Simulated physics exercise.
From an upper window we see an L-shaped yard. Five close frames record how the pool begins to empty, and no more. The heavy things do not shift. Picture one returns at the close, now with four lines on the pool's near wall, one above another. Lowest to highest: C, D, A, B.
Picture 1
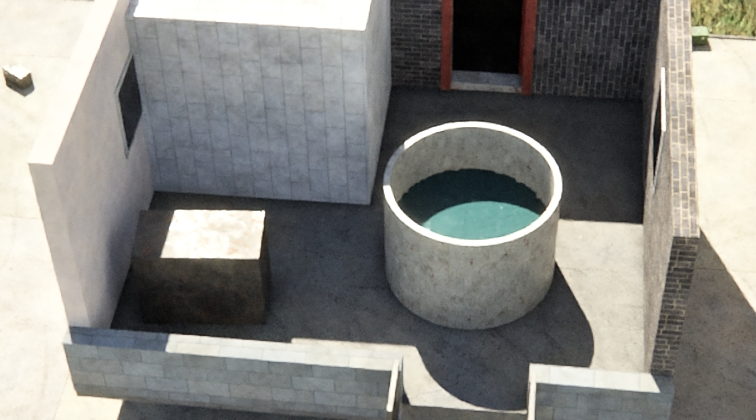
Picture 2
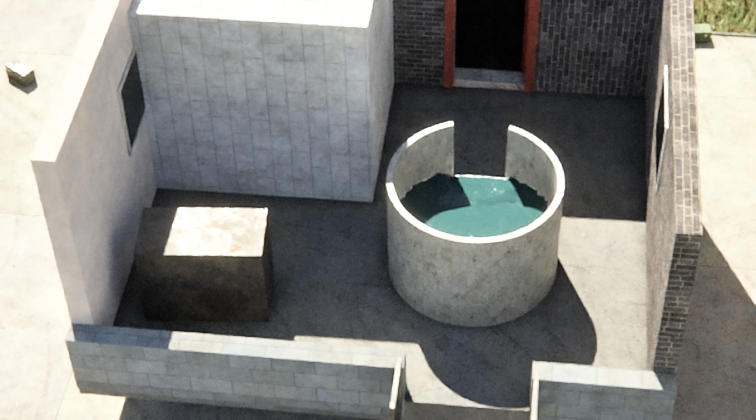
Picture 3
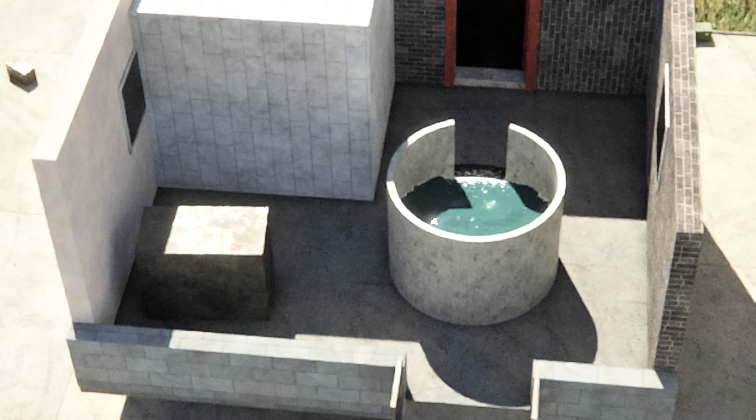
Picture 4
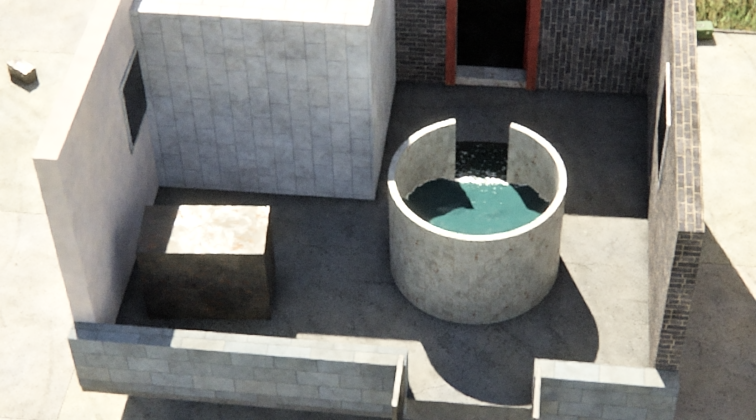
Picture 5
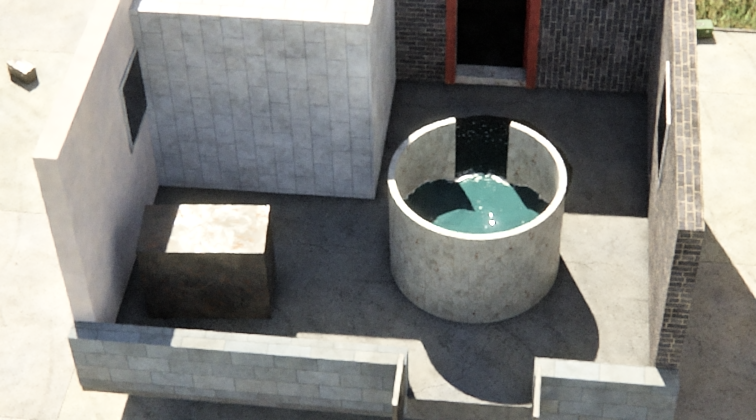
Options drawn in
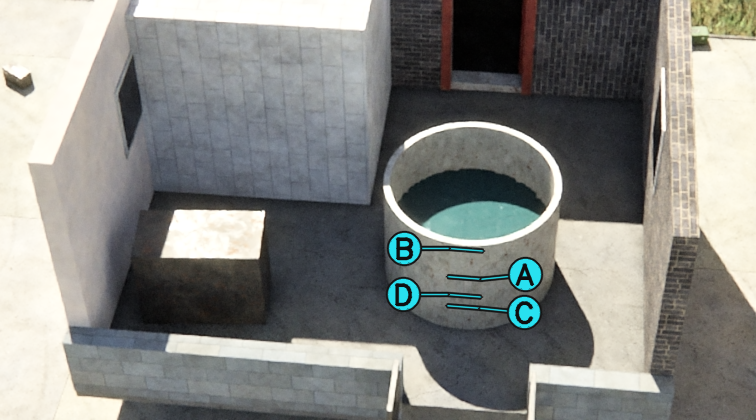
Teal water lies still in a round, pale stone pool right of centre in a walled yard, seen from a high window. A whitish block structure stands behind to the left, a brown box in front of it, and a red-framed doorway in dark brick at the back. A gap opens in the pool's far wall, and the water ripples and foams white beside it while the view barely shifts.
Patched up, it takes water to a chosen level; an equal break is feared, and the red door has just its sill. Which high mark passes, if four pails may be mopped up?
It is C.
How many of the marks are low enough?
One.
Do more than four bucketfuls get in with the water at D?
Yes, that goes wrong.
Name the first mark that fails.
D it is.
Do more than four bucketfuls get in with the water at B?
Yes, it does.
On the marked copy, A at (464, 277); B at (465, 249); C at (463, 307); D at (464, 295); from the bottom up C, D, A, B.
With A, dozens of bucketfuls pour in.
With B, dozens of bucketfuls pour in.
With C, a bucket or two gets in.
With D, about 12 bucketfuls get in.
